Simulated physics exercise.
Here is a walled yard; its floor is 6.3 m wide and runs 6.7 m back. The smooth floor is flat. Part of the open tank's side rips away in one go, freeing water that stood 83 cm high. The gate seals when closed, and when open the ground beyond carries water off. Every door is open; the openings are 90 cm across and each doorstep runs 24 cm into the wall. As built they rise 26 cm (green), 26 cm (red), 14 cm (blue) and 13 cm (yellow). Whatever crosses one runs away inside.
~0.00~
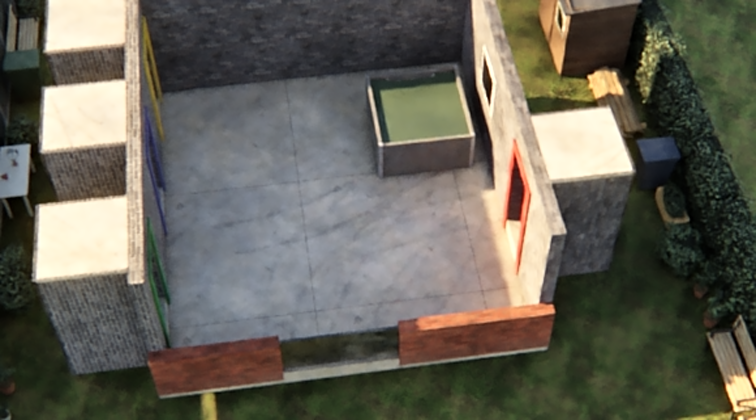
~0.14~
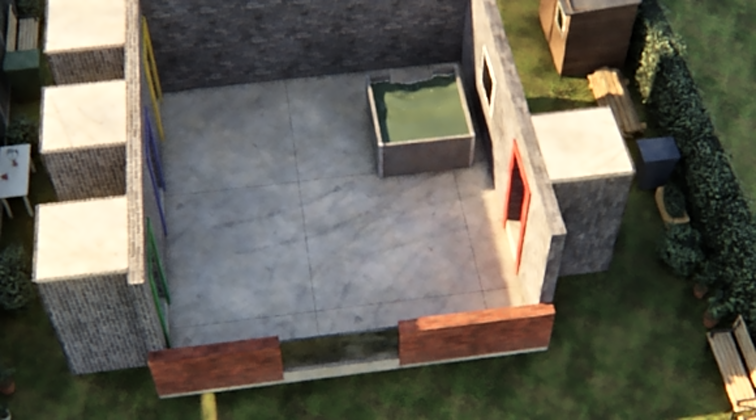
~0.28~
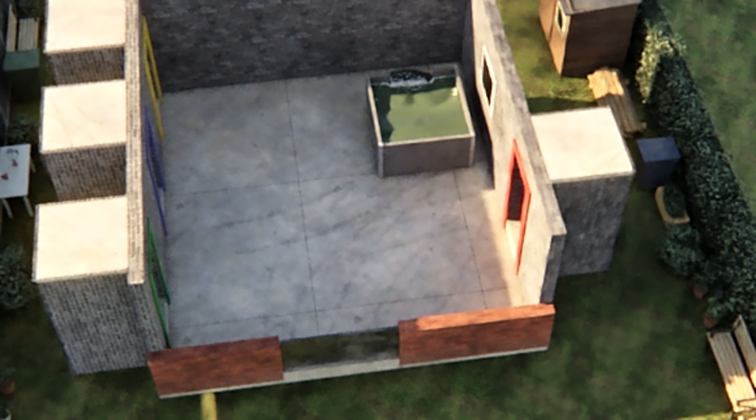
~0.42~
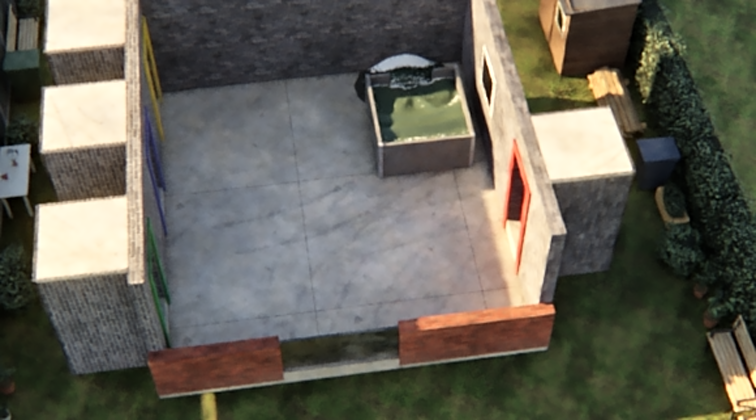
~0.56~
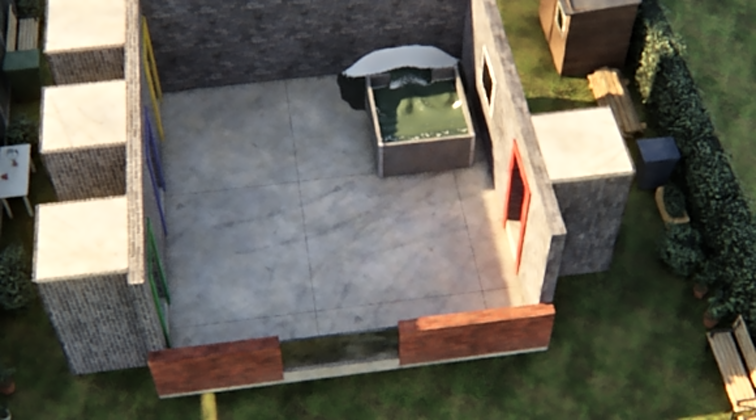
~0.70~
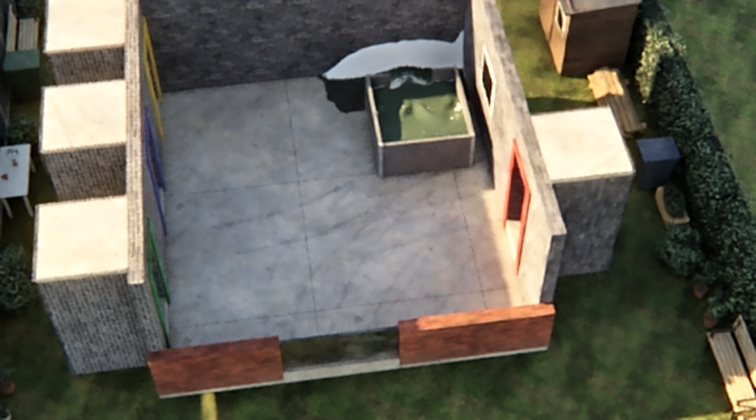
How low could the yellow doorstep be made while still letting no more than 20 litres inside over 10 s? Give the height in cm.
At least 17 cm or so.
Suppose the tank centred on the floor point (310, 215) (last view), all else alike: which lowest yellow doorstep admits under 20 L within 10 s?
About 21 cm.
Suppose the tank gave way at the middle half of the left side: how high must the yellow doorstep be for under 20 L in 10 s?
About 25 cm.
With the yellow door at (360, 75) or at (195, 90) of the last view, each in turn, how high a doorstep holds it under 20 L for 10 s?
Roughly 34 and 11.0 cm.
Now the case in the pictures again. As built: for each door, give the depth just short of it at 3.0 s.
In cm: Green 0, red 5, blue 7, yellow 21.
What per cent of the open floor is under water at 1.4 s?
About 15 per cent.
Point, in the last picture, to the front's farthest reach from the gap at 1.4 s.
At about (213, 88).
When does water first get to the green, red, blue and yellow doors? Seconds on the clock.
Green 4.0 s, red 2.2 s, blue 2.8 s, yellow 2.0 s.
After 1.4 s water covers 15 % of the floor, deepest (60 cm) near (454, 63); it has not reached the yellow door.
After 3.0 s water covers 50 % of the floor, deepest (37 cm) near (405, 74); 21 cm at the yellow door, 24 litres in over its 13 cm doorstep.
After 10.0 s water covers 90 % of the floor, deepest (12 cm) near (454, 63); 8 cm at the yellow door, 60 litres in over its 13 cm doorstep.
At the yellow door as built, the water arrived by 2.0 s and peaked near 22 cm at 2.4 s.
With a doorstep of 14.5 cm, 41 litres would have come in within the 10 s; with 20 cm, 5 litres. So under 20 litres takes about 17 cm.
